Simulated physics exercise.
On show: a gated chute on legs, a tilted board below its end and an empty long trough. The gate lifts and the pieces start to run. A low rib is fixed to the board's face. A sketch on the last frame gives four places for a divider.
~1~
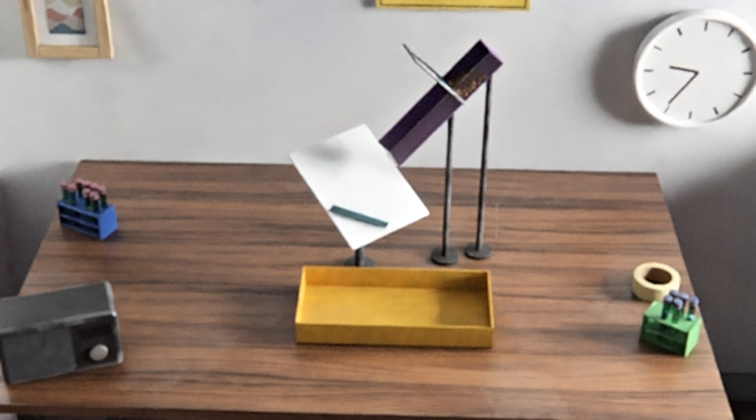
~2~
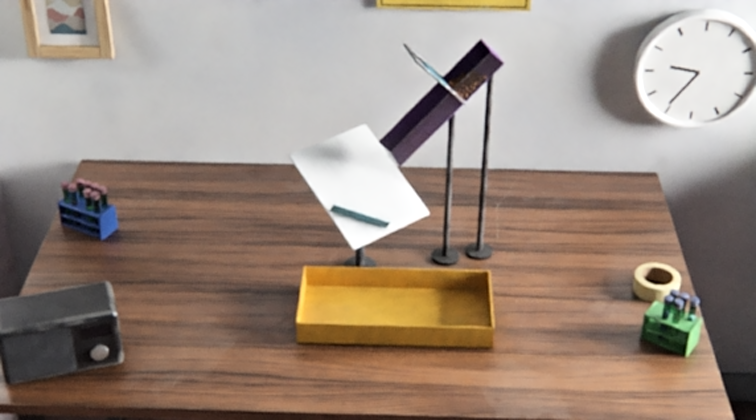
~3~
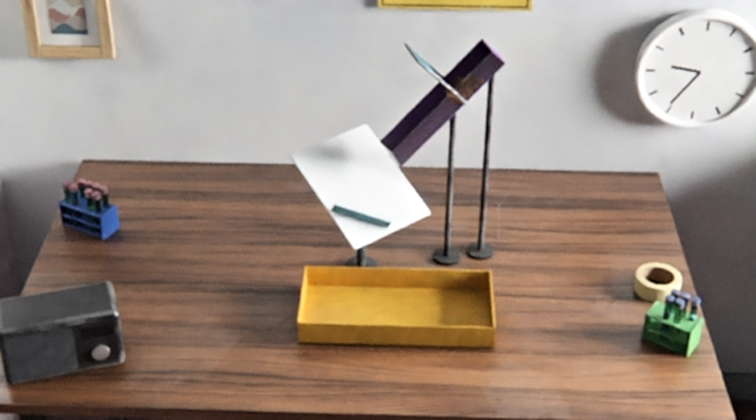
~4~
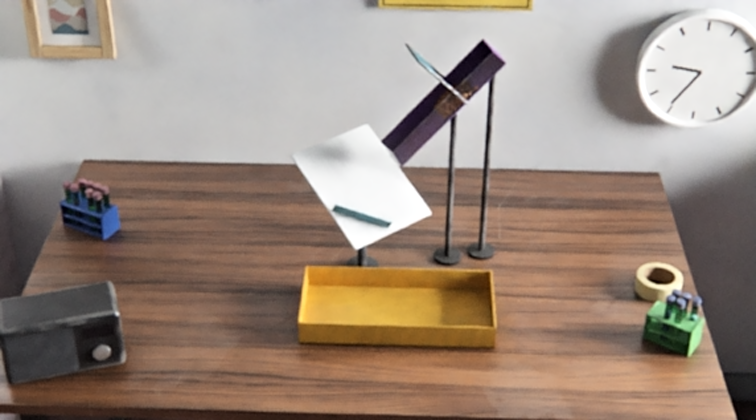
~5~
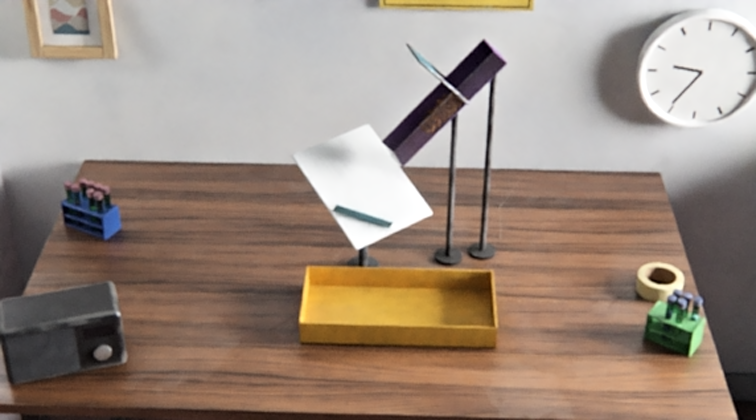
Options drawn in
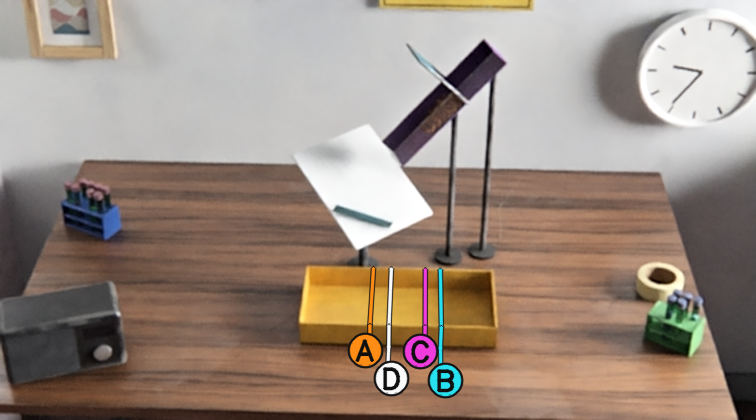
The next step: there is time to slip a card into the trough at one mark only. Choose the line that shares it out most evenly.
Best: C.
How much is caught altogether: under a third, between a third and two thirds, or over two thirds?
About that: Over two thirds.
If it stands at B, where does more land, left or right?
More lands on the left.
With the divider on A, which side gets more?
Right.
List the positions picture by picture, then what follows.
The first frame shows load behind the gate at (464, 83), cereal balls; lip of the chute at (395, 160), sloping fairly steeply.
The second frame shows middle of the board at (360, 184), tilted fairly steeply; middle of its low edge at (393, 230); of its high edge at (328, 139).
The third frame shows front corners of the trough at (298, 323) and (495, 328), empty; front of the load at (450, 99).
The fourth frame shows middle of the load at (455, 96); its front at (440, 113), about a quarter of the way to the lip; rib from (335, 205) to (392, 223).
The fifth frame shows middle of the load at (444, 108); its front at (423, 130), about half of the way to the lip.
On the marked copy, line A crosses the front rim at (369, 324); line B crosses the front rim at (441, 326); line C crosses the front rim at (425, 326); line D crosses the front rim at (389, 325).
Choosing A, of what is caught, a small part on the left of the divider, nearly all on the right.
Choosing B, of what is caught, nearly all on the left of the divider, a small part on the right.
Choosing C, of what is caught, about two thirds on the left of the divider, about a third on the right.
Choosing D, of what is caught, a small part on the left of the divider, nearly all on the right.
